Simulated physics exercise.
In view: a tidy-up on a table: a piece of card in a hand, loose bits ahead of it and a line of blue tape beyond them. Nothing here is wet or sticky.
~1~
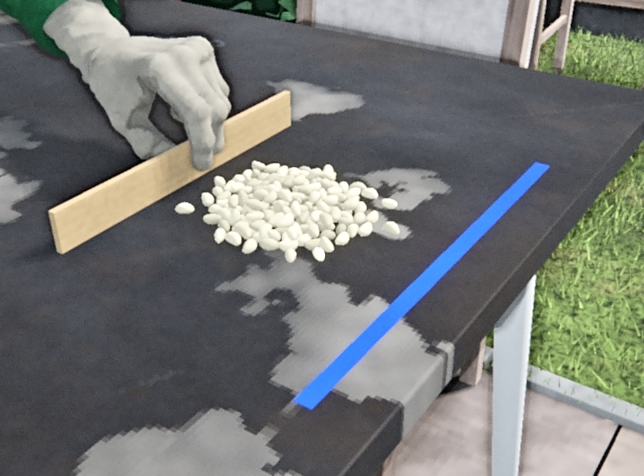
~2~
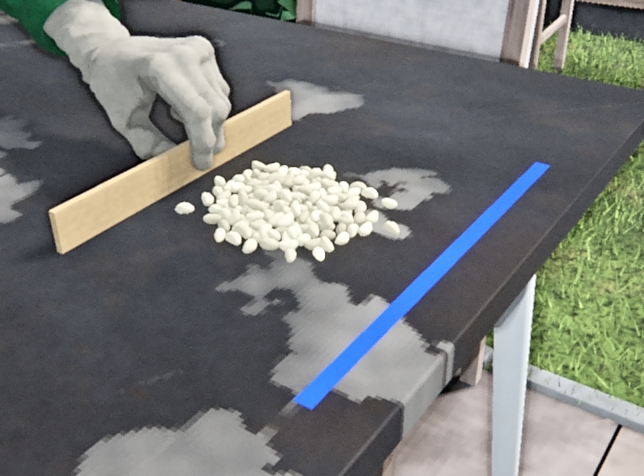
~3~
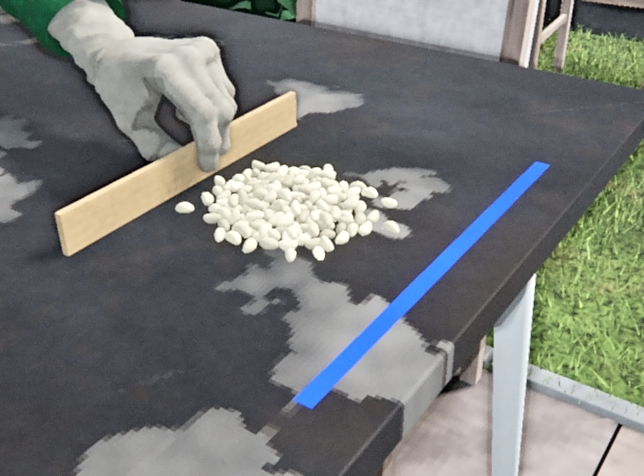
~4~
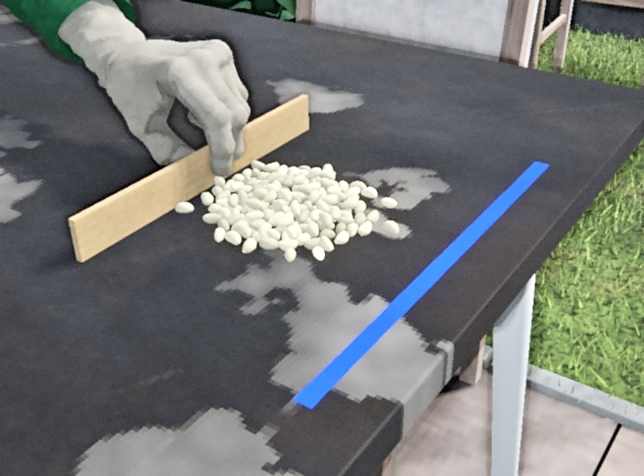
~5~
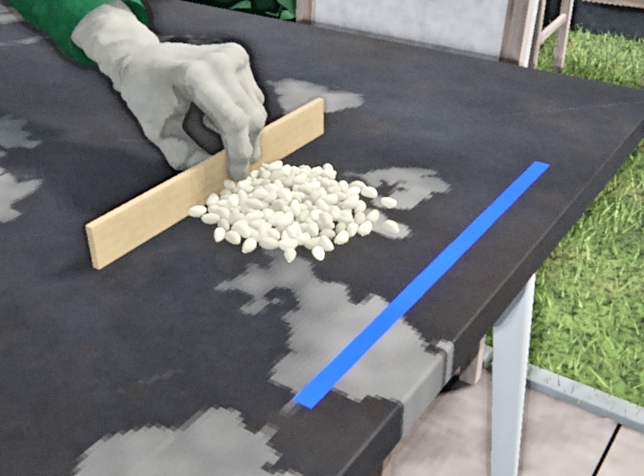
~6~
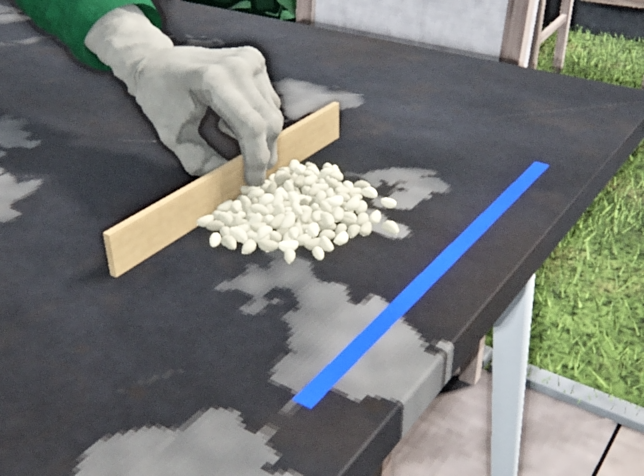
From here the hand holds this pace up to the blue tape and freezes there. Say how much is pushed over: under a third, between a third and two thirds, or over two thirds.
The part that falls is from one third to two thirds.
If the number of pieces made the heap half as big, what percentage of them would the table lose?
Close to 40 per cent.
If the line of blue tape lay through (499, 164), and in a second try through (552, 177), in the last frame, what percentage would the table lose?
Near 20 % and 80 %.
Shortly afterwards, piece of card still moving, near (342, 190); heap all on the table, its front near (466, 241).
Next, piece of card stopped at the blue tape; heap near a third over the edge.
Some moments later, piece of card stopped at the blue tape; heap near half over the edge.
In the end, piece of card stopped at the blue tape; heap near half over the edge.
